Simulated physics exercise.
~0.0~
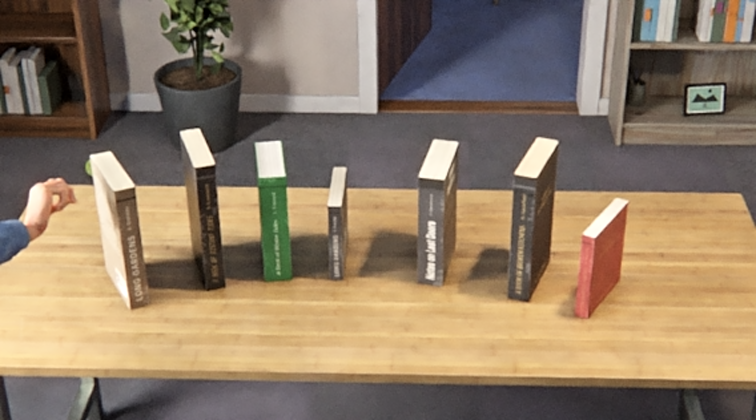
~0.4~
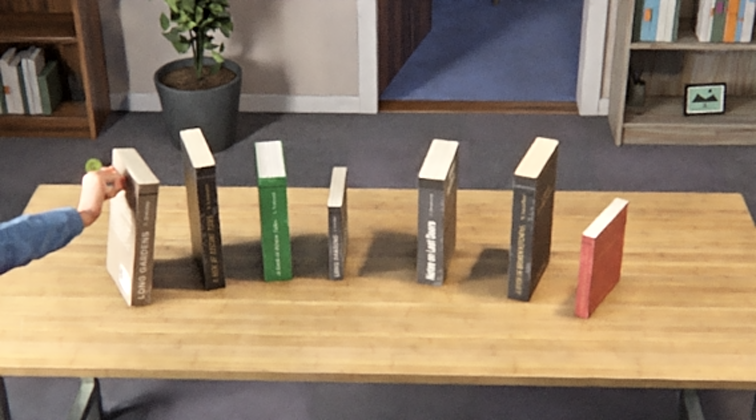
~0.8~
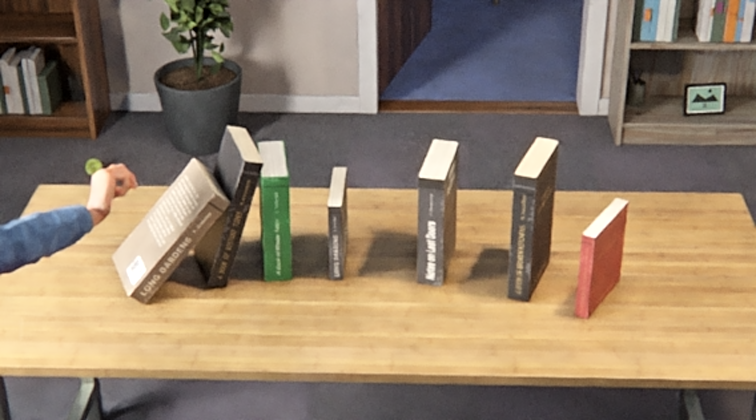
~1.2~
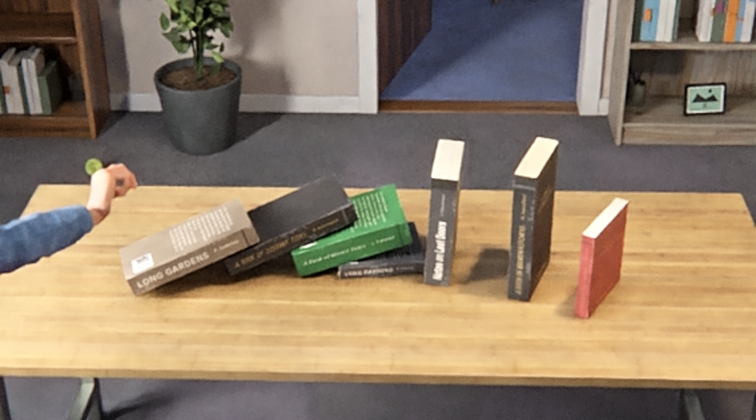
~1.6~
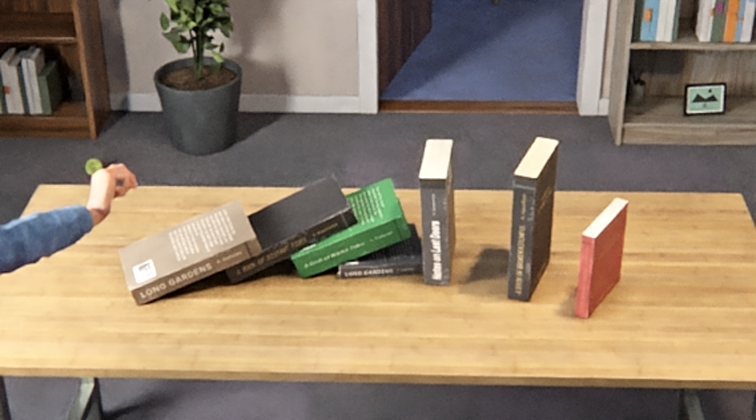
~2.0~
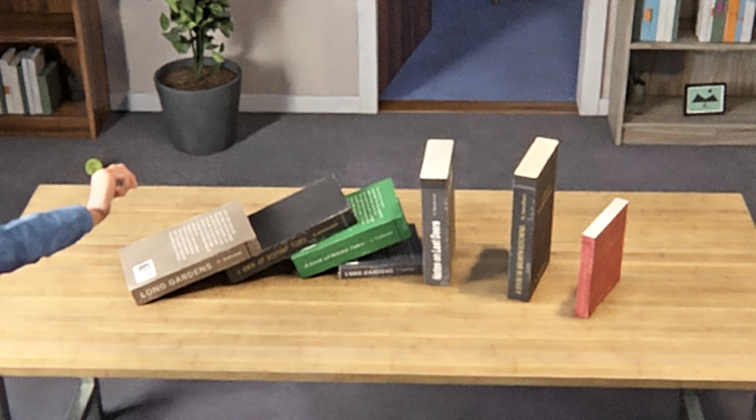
A hand tips the leftmost book, toppling four books rightward while three stay standing.
